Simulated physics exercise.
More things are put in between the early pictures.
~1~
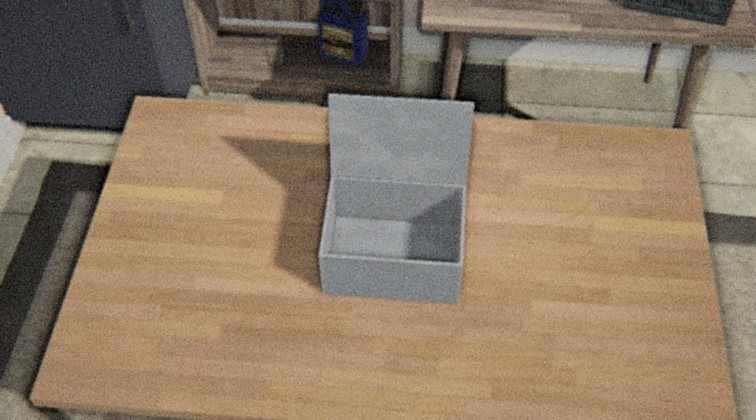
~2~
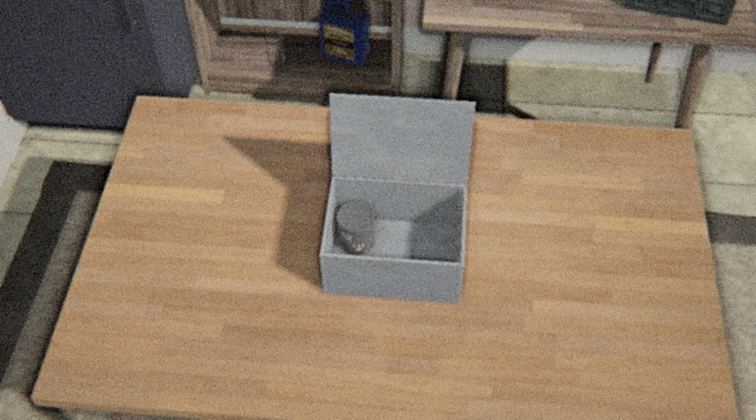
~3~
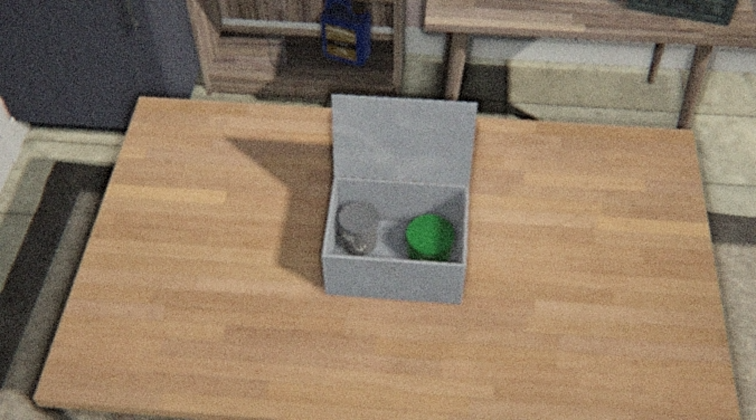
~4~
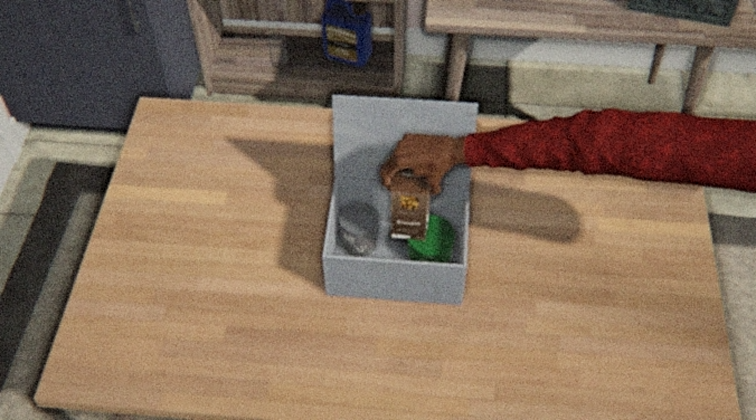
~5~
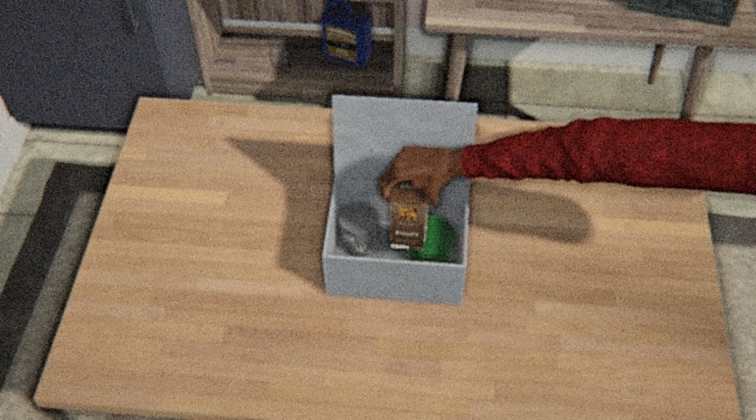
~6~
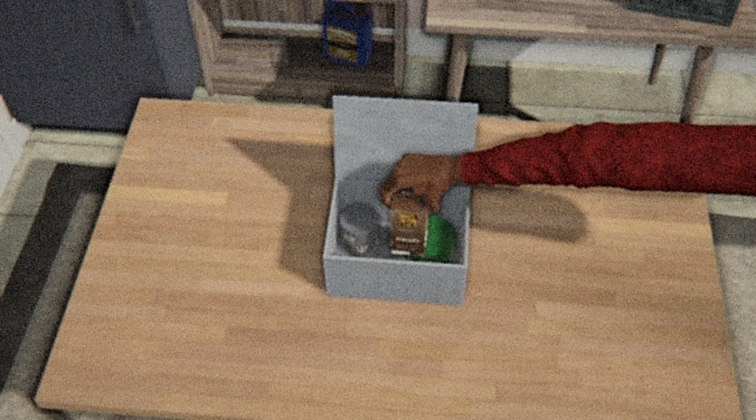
In this clip, an open gray box on a wooden table holds nothing at first, then a gray object and a green tub appear inside, and a red-sleeved arm reaches from the right and lowers a brown carton between them.
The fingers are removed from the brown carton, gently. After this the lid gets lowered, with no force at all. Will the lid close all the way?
The lid will lie on the rim.
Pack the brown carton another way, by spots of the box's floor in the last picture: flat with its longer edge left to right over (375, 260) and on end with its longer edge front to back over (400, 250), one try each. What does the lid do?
Trial 1: Lid lowered. Trial 2: Lid lowered.
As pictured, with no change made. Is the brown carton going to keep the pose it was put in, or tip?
By the end the brown carton has leaned over.
Then, 0.50 s after the last picture, brown carton tipped 63° from how it was near (373, 252).
Then, 1.20 s after the last picture, lid starting down; brown carton on its side near (378, 267); green tub slid a little.
Then, 1.70 s after the last picture, lid 53° above the rim; brown carton on its side near (378, 267); green tub slid a little.
Then, 2.20 s after the last picture, lid 15° above the rim; brown carton on its side near (378, 267); green tub slid a little.
At rest, lid shut; tipped over in the box, brown carton; the other 2 in place. Seen from the same camera at the end, brown carton near (378, 267).
